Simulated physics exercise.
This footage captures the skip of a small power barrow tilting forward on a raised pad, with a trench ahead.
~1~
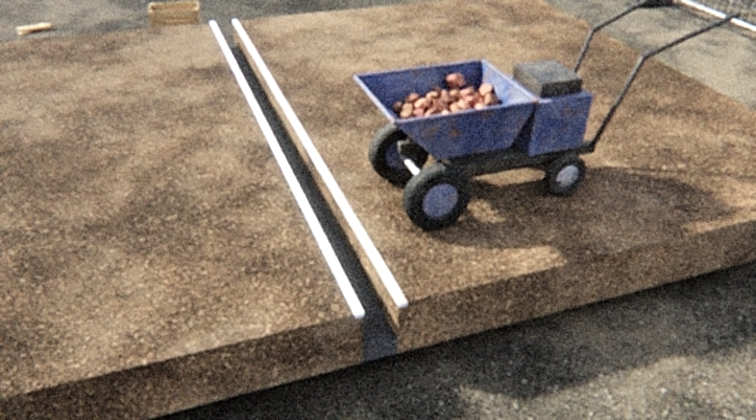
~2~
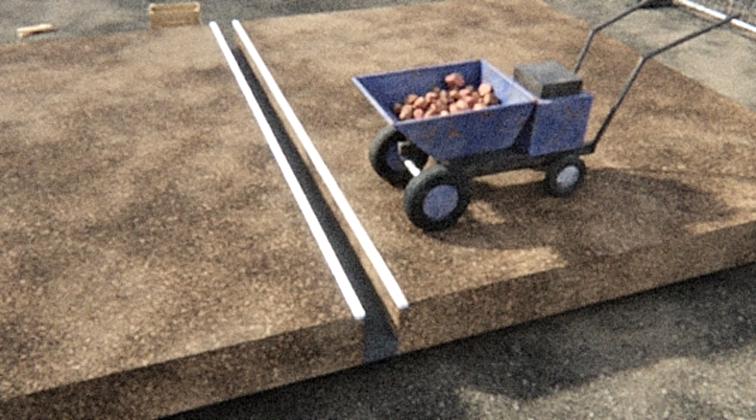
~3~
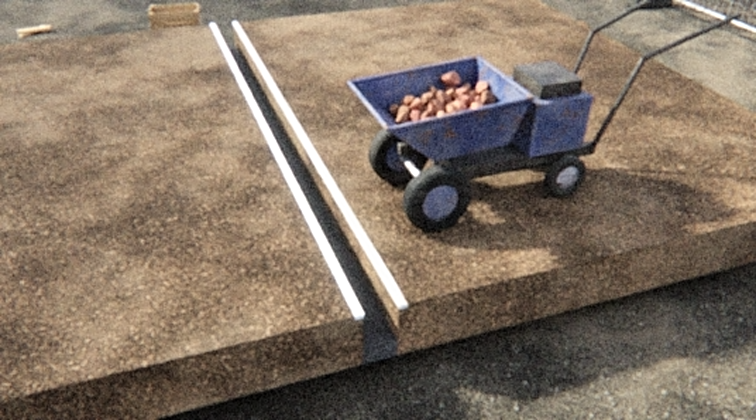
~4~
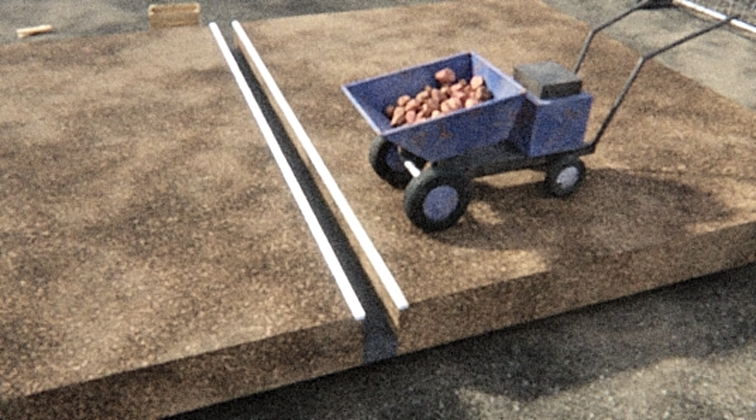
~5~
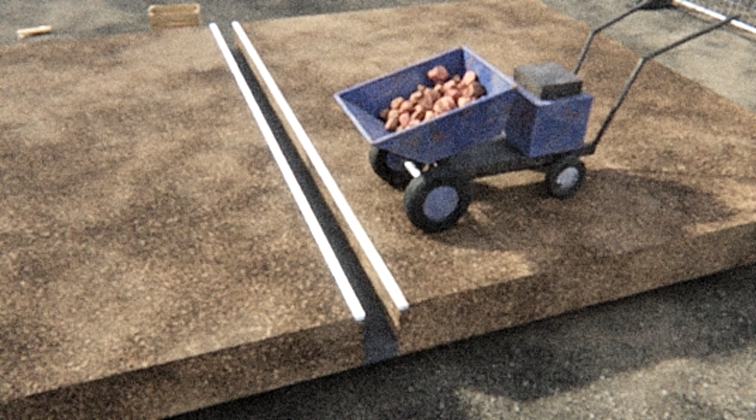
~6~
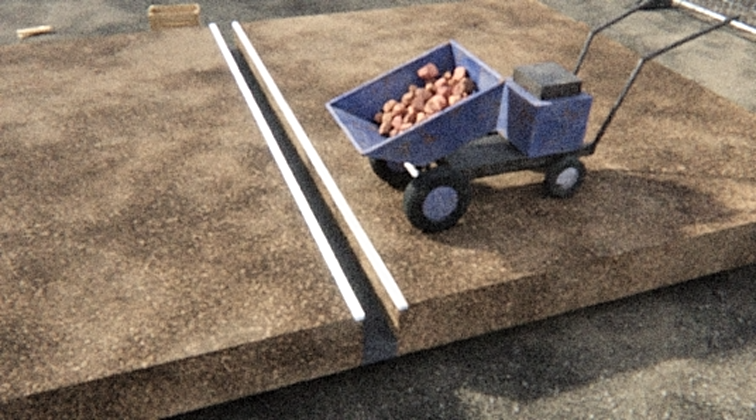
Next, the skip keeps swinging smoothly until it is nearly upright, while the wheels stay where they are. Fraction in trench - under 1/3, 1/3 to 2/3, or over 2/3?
I'd say not even a third of it lands in the trench.
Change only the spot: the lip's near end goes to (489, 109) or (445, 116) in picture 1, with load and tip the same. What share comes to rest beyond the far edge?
Try 1: 0 %. Try 2: 0 %.
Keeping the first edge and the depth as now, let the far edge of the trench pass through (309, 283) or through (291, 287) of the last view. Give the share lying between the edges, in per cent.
Roughly 100 % first, 100 % second.
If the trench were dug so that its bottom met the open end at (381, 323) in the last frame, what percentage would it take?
Around 10 per cent.
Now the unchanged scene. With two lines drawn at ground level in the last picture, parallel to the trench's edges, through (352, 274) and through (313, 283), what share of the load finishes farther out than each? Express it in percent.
Respectively 50 and 20 percent.
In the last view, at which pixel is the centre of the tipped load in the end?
Somewhere around (293, 219) in the last picture.
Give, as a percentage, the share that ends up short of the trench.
Around 0 %.
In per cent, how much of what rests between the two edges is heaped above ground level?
About 40 per cent.
Just after the last frame, skip tipped steeply; every one in the skip.
A moment on, skip tipped right over; the larger part in the skip; about a tenth in or heaped over the trench; roughly a quarter beyond it.
Further on, skip tipped right over; roughly half in the skip; about a tenth in or heaped over the trench; roughly half beyond it.
When it is over, skip tipped right over; roughly half in the skip; about a tenth in or heaped over the trench; roughly half beyond it.
